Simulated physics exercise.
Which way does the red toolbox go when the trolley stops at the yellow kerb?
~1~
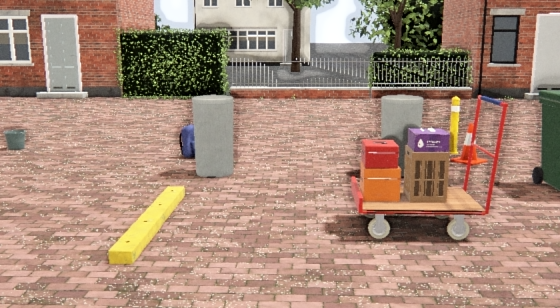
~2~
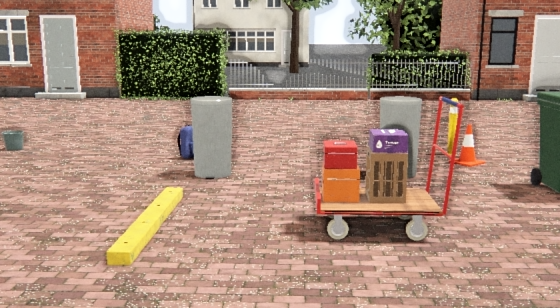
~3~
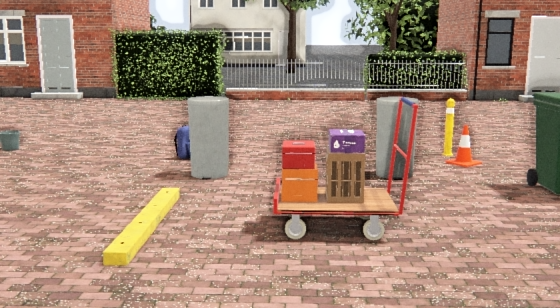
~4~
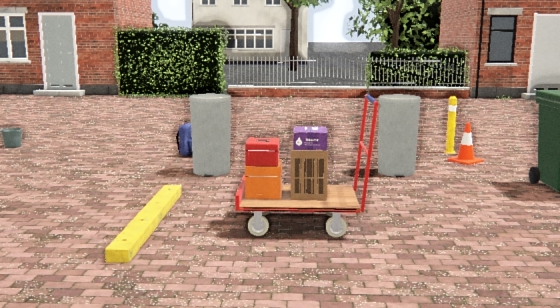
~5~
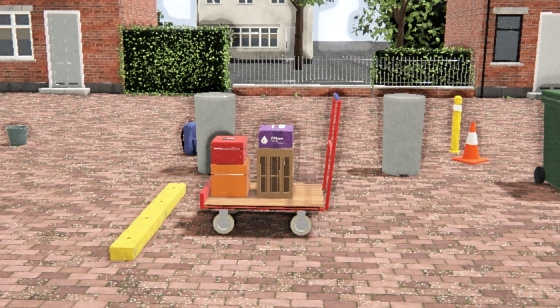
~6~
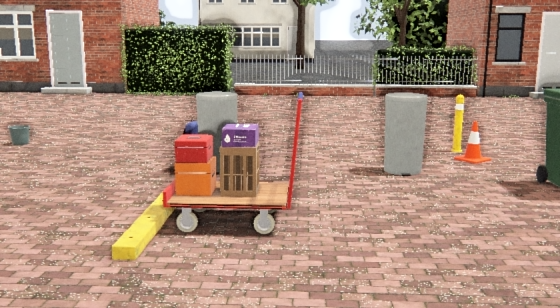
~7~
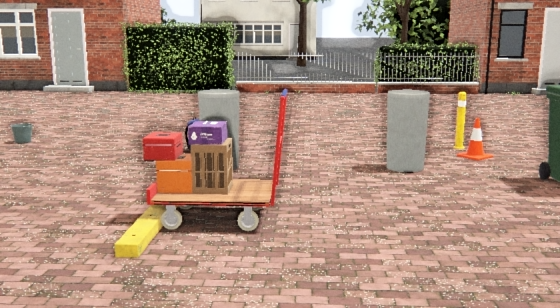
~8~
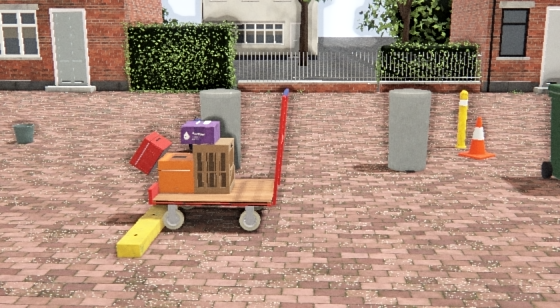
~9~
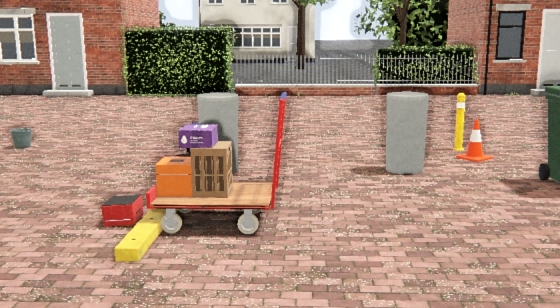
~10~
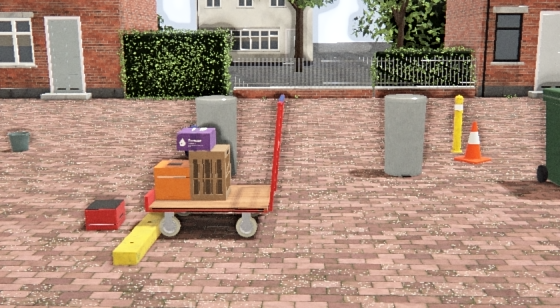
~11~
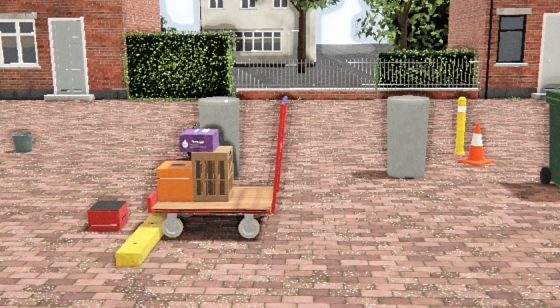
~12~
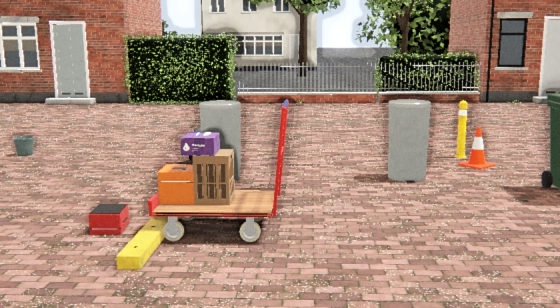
It moves to the left, sliding off the stack and tumbling over the front of the trolley onto the paving.
